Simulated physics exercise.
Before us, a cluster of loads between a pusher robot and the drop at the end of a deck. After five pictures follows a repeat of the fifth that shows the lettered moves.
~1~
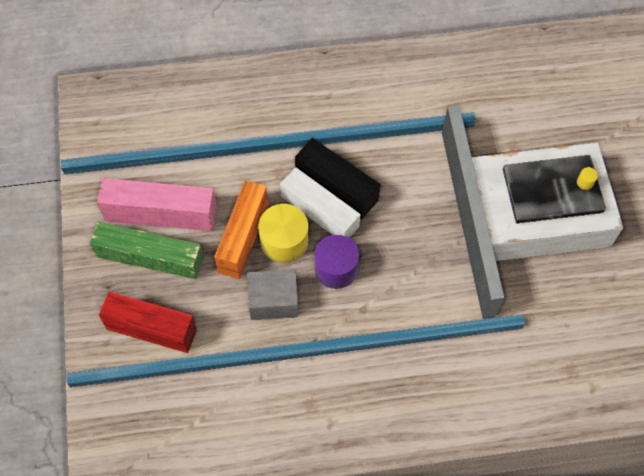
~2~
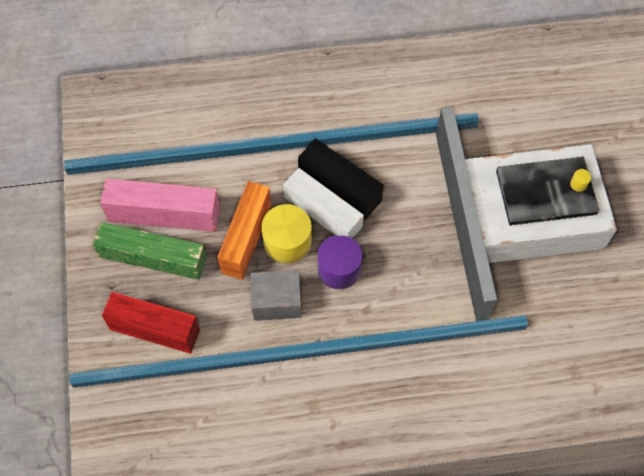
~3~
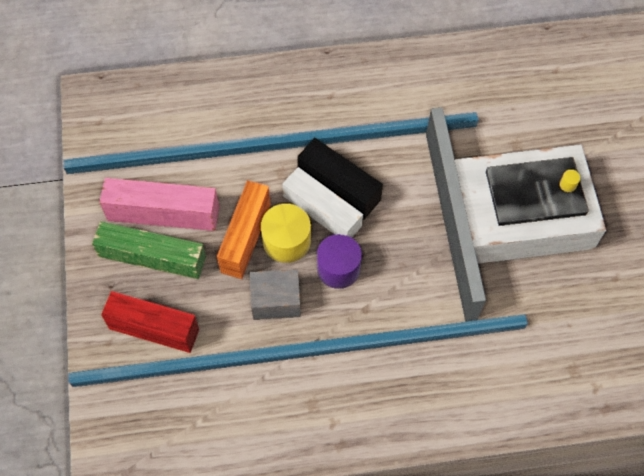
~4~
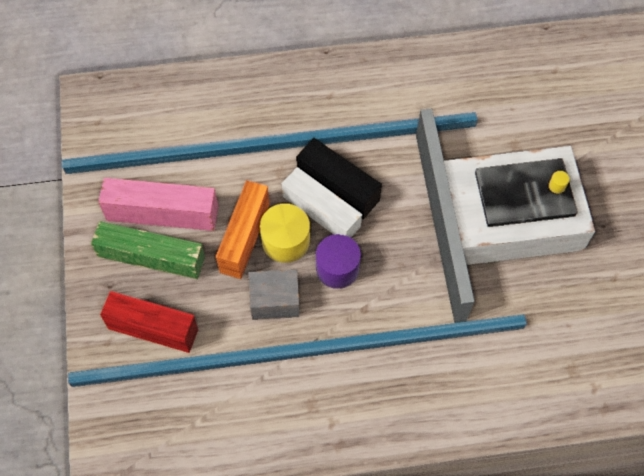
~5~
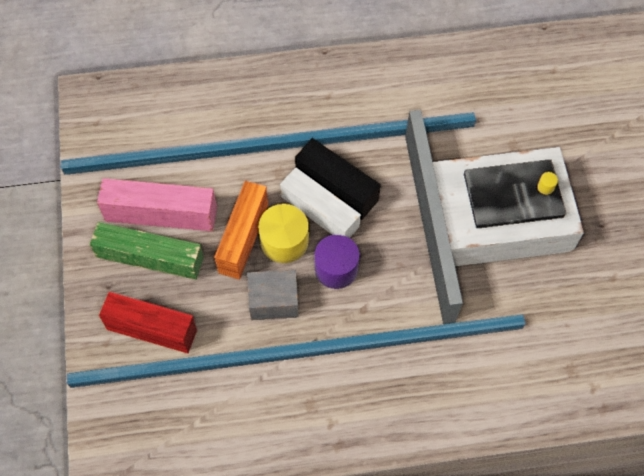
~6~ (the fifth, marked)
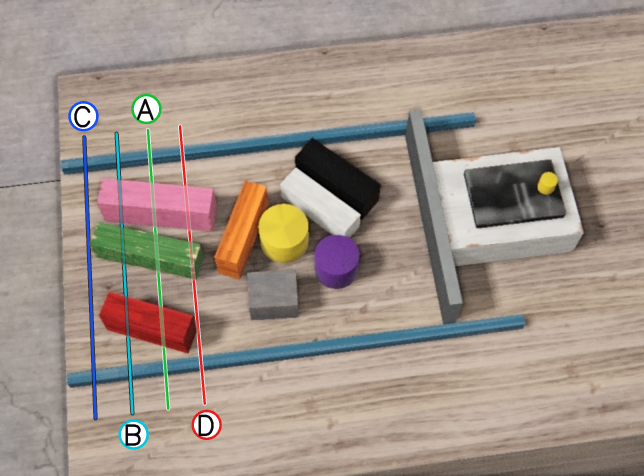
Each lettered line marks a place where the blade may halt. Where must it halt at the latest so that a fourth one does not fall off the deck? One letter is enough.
No fourth one falls up to A.
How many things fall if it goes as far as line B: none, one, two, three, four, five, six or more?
By then, five.
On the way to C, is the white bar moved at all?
By then, yes.
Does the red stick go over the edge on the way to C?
By then, yes.
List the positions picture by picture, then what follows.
In the first picture, grey crate (273, 295); pink bar (158, 205); orange stick (242, 230).
In the second picture, robot (540, 191); red stick (151, 323).
In the third picture, robot (530, 191); black stick (339, 179).
In the fourth picture, robot (519, 192); green bar (149, 250).
In the fifth picture, robot (507, 194); grey crate (273, 295); pink bar (158, 206); orange stick (242, 230).
On the marked copy, A at (157, 260); B at (124, 264); C at (90, 268); D at (192, 256).
Taking A. A third of the way, robot (409, 206); orange stick (226, 230); black stick (300, 178).
Two thirds of the way, robot (307, 218); green bar (71, 245); pink bar (85, 204).
When it is over, robot (231, 227); pink bar over the edge; green bar over the edge; two fallen.
As for the rest, B drops five; C drops six; D is within the limit but short.
